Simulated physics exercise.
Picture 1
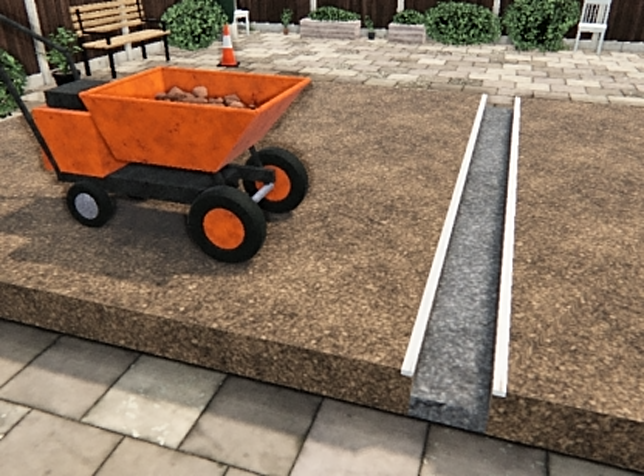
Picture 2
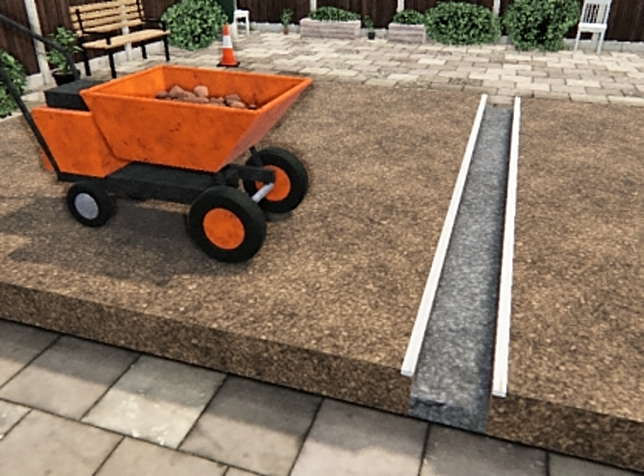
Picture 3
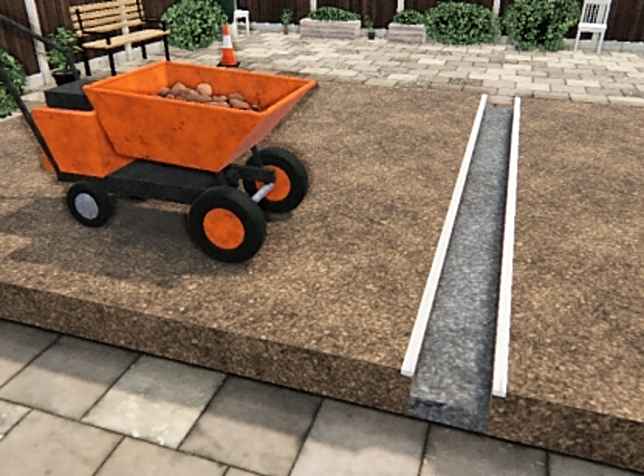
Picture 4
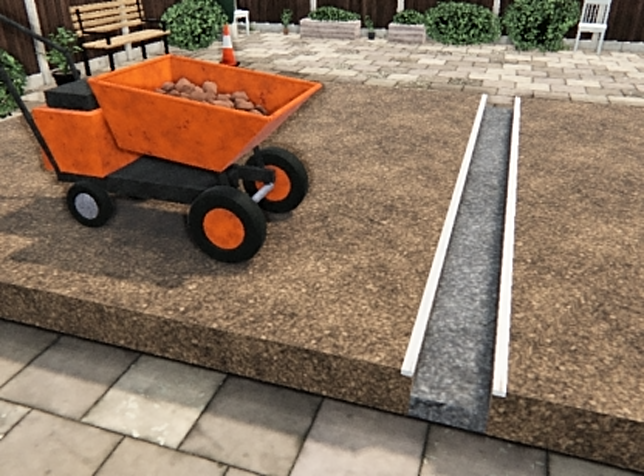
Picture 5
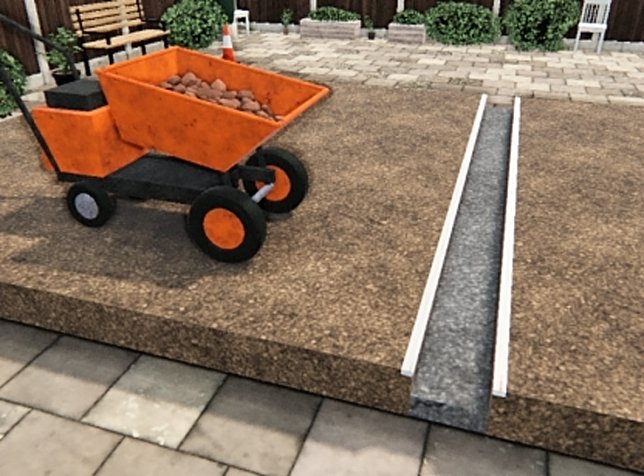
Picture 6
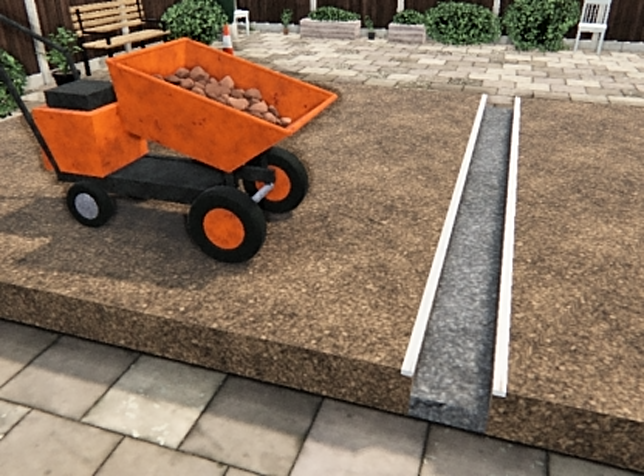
An orange power barrow with black wheels stands at left on a raised brown pad in a paved garden, seen from above at an angle. Reddish rubble sits in its skip, a narrow grey trench edged in white runs at right, and a bench, cone and shrubs are behind. The skip, level at first, gradually tilts forward to the right, while the wheels and camera stay still.
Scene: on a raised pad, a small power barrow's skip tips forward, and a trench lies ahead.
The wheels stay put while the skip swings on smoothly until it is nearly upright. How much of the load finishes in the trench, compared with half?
Less than half of it.
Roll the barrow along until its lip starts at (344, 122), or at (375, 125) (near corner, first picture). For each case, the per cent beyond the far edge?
About 10 % and about 30 %.
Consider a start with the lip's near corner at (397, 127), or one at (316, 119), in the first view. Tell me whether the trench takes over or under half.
At the earlier place the lesser portion ends between the edges, at the later place the greater portion.
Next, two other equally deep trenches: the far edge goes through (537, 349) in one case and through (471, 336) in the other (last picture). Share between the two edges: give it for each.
Roughly 20 per cent, then roughly 20 per cent.
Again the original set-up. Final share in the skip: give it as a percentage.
Close to 25 percent.
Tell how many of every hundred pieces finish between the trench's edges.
About 20 %.
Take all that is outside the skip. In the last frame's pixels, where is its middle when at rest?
I'd say the middle ends up at about (410, 254).
Shortly afterwards, skip tipped steeply; the whole lot in the skip.
Next, skip tipped right over; the bulk in the skip; a little short of the trench.
Some moments later, skip tipped right over; near a third in the skip; near half short of the trench; near a quarter in or heaped over the trench.
In the end, skip tipped right over; near a quarter in the skip; near half short of the trench; near a quarter in or heaped over the trench; none at all beyond it.
